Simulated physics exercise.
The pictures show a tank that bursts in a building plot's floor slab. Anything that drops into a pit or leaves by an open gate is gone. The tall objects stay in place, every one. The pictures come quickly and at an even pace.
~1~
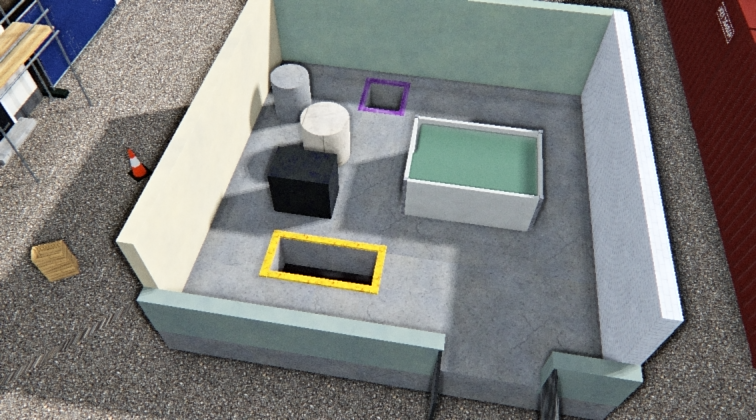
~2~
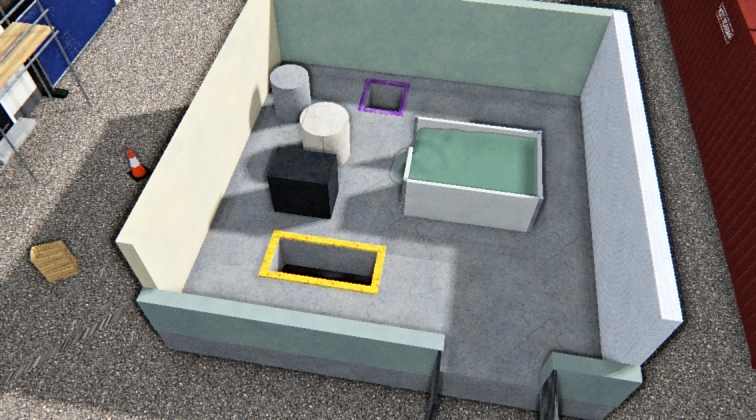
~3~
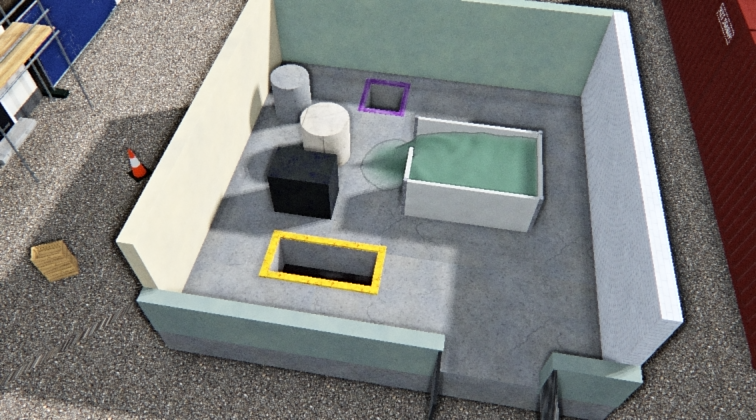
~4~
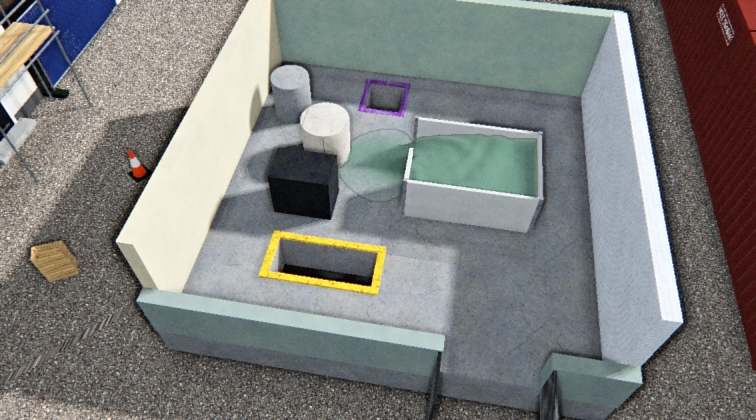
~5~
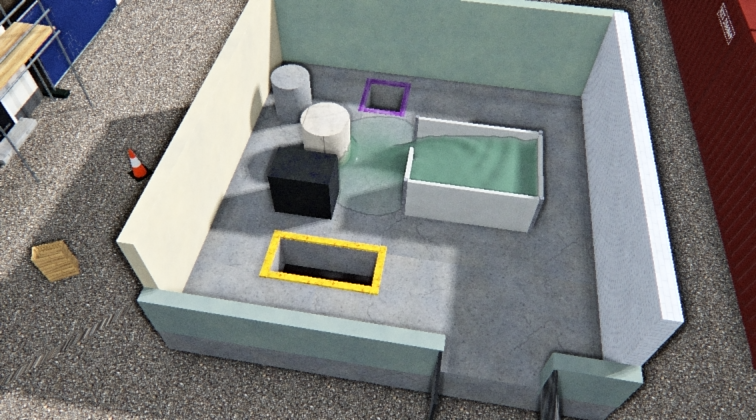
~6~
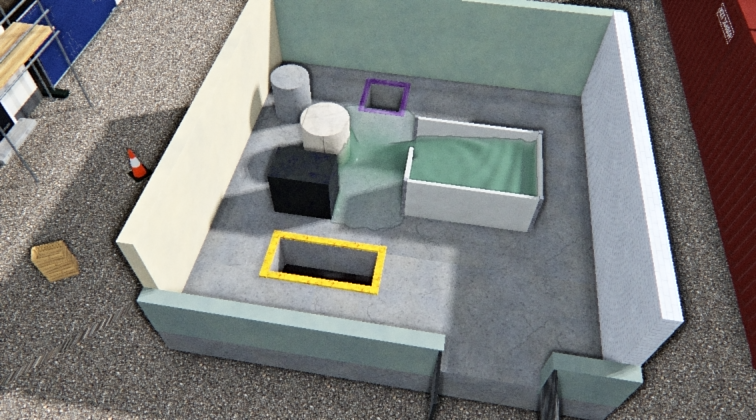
A large walled concrete plot held an open tank of green water, still at first; then water poured from its left side and spread leftward across the floor toward the white cylinder and black box.
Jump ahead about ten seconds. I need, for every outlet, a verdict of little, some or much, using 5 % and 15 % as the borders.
Verdicts: Gate, little; purple pit, much; yellow pit, some.
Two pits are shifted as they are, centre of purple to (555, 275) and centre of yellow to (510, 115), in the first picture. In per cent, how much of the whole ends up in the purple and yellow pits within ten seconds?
The purple pit takes around 2 percent, while the yellow pit takes around 4 percent.
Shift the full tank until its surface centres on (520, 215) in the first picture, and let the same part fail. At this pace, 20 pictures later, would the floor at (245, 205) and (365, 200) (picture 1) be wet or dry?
One after the other, they come out submerged and submerged.
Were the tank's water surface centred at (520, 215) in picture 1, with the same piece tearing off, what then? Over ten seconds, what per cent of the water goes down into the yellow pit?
Within ten seconds the yellow pit collects 20 percent of the total.
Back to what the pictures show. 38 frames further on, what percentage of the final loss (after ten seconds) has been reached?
My figure is about 55 in a hundred.
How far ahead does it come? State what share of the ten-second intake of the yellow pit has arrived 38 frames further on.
That share would be near 75 %.
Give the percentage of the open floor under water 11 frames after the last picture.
The answer is around 30 per cent.
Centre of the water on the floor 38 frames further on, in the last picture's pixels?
My reading is close to (368, 161).
A moment on, water covers 20 % of the floor; the gate 0 %, the purple pit 1 %, the yellow pit 0 %.
Next, water covers 30 % of the floor; the gate 0 %, the purple pit 2 %, the yellow pit 2 %.
Then, water covers 40 % of the floor; the gate 0 %, the purple pit 3 %, the yellow pit 3 %.
Later, water covers 60 % of the floor; the gate 0 %, the purple pit 11 %, the yellow pit 5 %.
In the end, water covers 90 % of the floor; the gate 0 %, the purple pit 22 %, the yellow pit 7 %.
